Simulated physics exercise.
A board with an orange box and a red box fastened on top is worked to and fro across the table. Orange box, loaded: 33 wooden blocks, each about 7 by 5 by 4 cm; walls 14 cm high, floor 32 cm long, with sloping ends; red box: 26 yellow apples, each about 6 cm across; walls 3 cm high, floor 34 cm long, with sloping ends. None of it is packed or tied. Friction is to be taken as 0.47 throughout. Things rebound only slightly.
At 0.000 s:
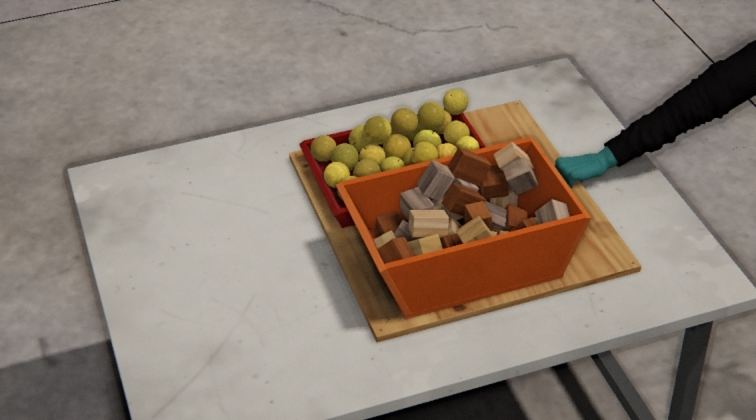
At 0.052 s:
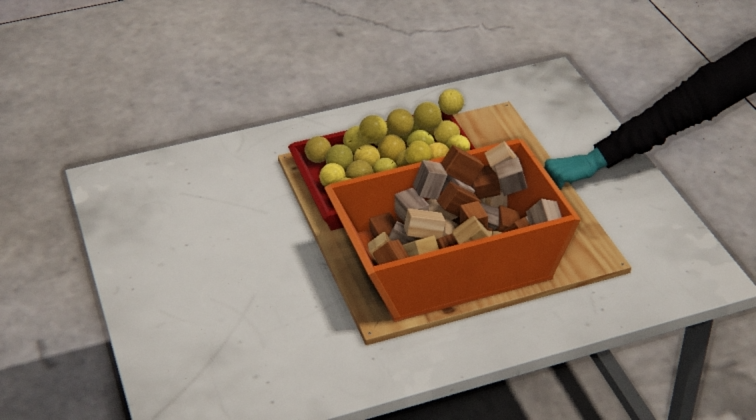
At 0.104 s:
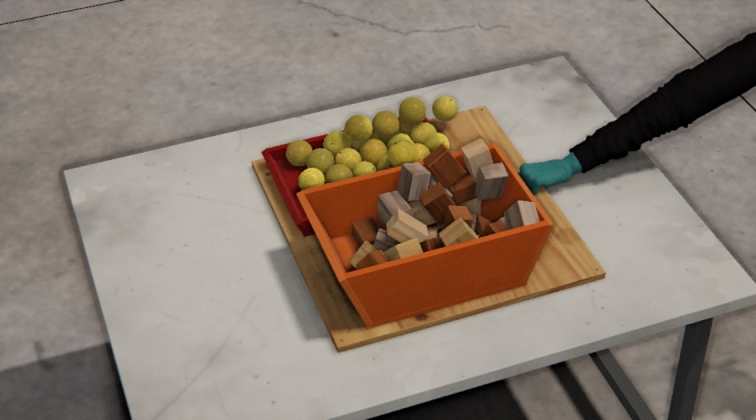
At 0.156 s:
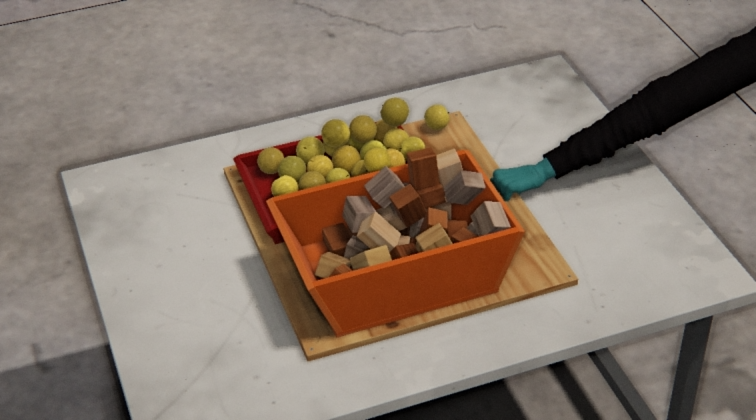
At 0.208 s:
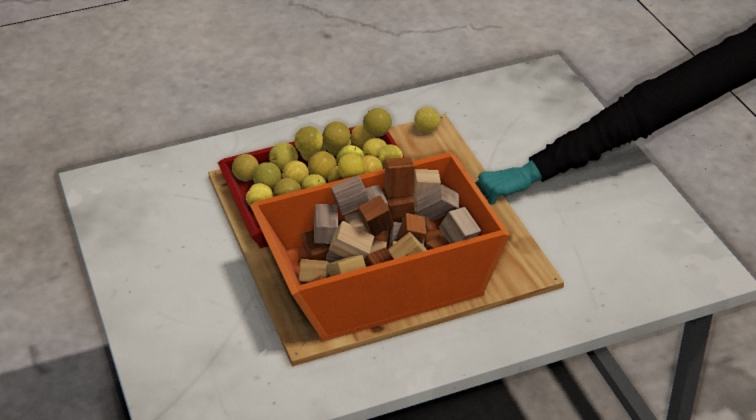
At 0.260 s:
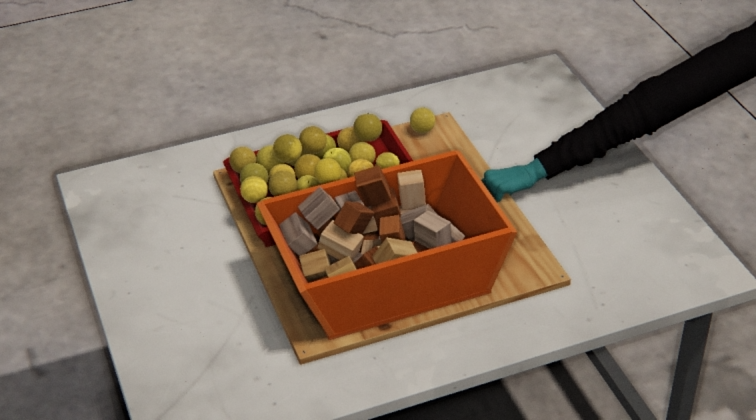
The clip opens on a gloved hand beside a wooden board carrying an orange box of wooden blocks and a red box of yellow apples. The hand moves the board left across the table, the contents shift, and one apple leaves the red box onto the board, before the board moves slightly back right.
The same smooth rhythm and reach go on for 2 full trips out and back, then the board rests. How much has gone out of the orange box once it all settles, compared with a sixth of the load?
Less than a sixth has gone.
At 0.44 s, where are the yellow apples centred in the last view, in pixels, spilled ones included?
At about (364, 161).
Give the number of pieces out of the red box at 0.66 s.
For the red box, some 8.
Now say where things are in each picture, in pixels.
In the first picture (each is followed by its nearest rim corner in this view), orange box, (385, 267); red box (its farthest corner), (456, 108); shifted 0 cm; none out.
The second picture shows orange box, (373, 269); red box, (445, 109); shifted 2 cm.
The third picture shows orange box, (344, 276); red box, (420, 114); shifted 8 cm; 1 out, the lowest apple at (445, 109).
The fourth picture shows orange box, (313, 284); red box, (393, 120); shifted 15 cm; 1 out, the lowest apple at (437, 117).
The fifth picture shows orange box, (297, 289); red box, (379, 123); shifted 18 cm; 1 out, the lowest apple at (427, 120).
The sixth picture shows orange box, (305, 287); red box, (383, 121); shifted 16 cm; 1 out, the lowest apple at (423, 120).
After 0.44 s, orange box 33 in, 0 out and red box 19 in, 7 out.
After 0.66 s, orange box 32 in, 1 out and red box 17 in, 9 out.
After 0.97 s, orange box 32 in, 1 out and red box 16 in, 10 out.
Outcome (at 1.38 s), orange box 32 in, 1 out and red box 16 in, 10 out. Asked share, 1 of 33, 3 per cent.
